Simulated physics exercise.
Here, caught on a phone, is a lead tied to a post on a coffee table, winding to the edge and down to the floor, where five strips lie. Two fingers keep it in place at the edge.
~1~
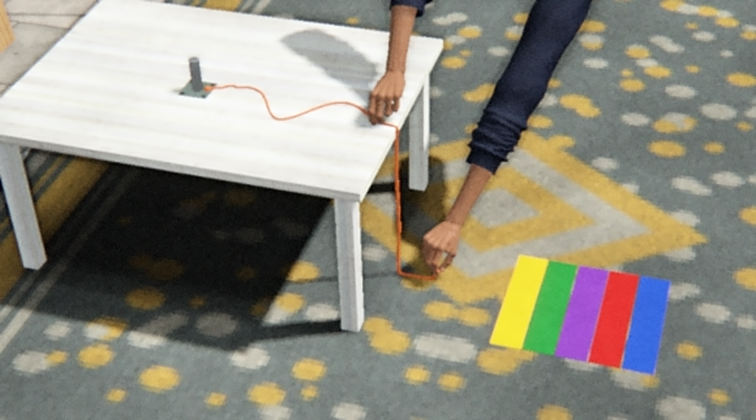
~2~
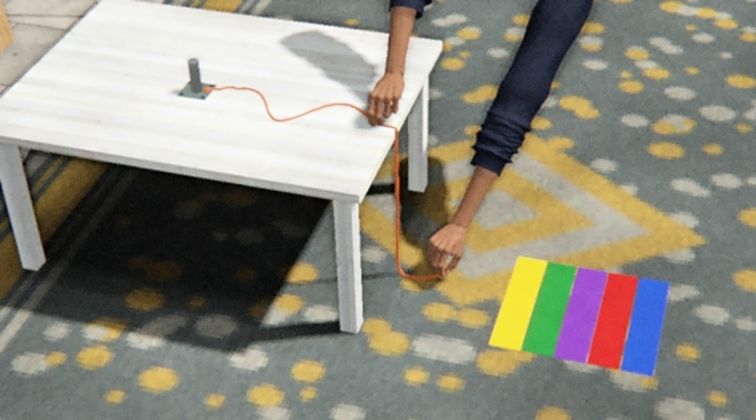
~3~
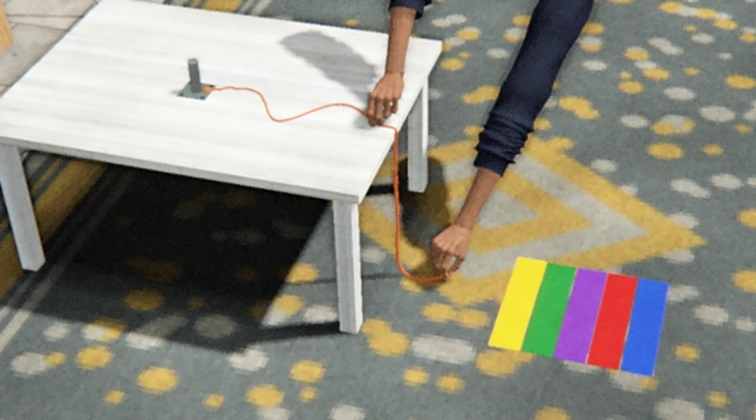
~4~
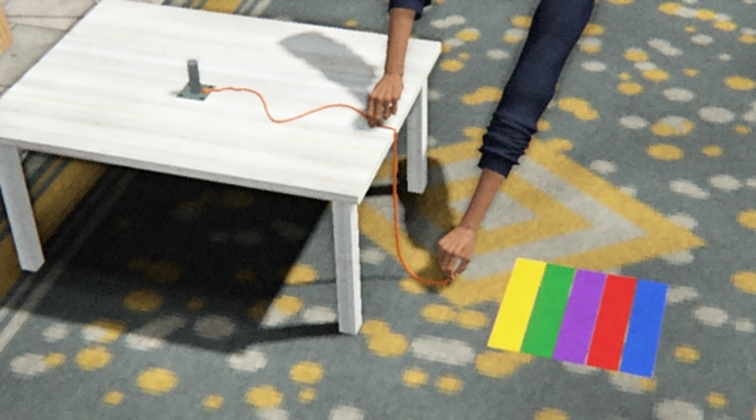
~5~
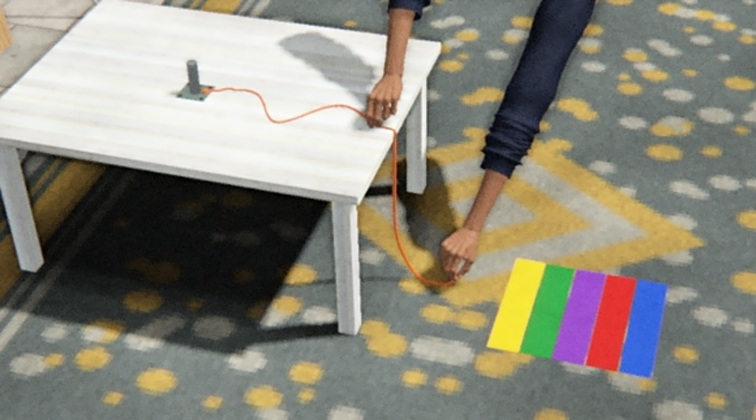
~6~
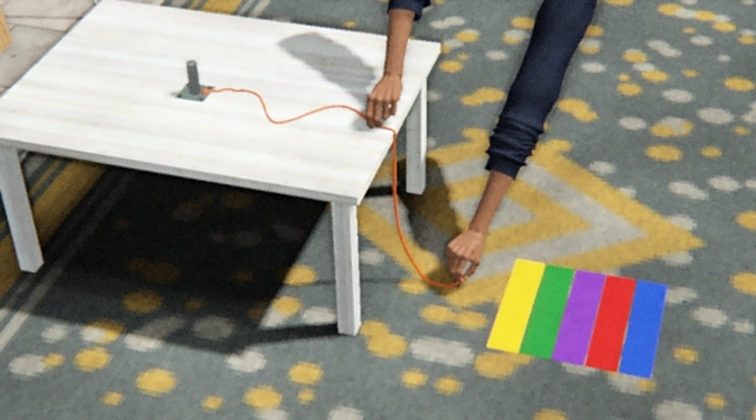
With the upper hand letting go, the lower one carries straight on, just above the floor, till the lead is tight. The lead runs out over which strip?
The red one.
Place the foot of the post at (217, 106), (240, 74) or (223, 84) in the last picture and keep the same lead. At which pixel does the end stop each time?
Roughly (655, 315), (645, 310) and (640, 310).
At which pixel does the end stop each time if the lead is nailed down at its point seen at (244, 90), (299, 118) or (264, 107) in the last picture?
Near (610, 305), then (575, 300), then (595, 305).
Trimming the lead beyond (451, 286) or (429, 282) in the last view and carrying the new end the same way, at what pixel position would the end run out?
(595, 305) and (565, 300).
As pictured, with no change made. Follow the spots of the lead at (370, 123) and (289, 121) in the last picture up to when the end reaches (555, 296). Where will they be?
They go to (401, 155) and to (323, 115).
Early on, end near (555, 296); over green.
Midway, end near (594, 303); over purple.
At the end of the slack, end near (615, 307); over red. It halts on the red strip.
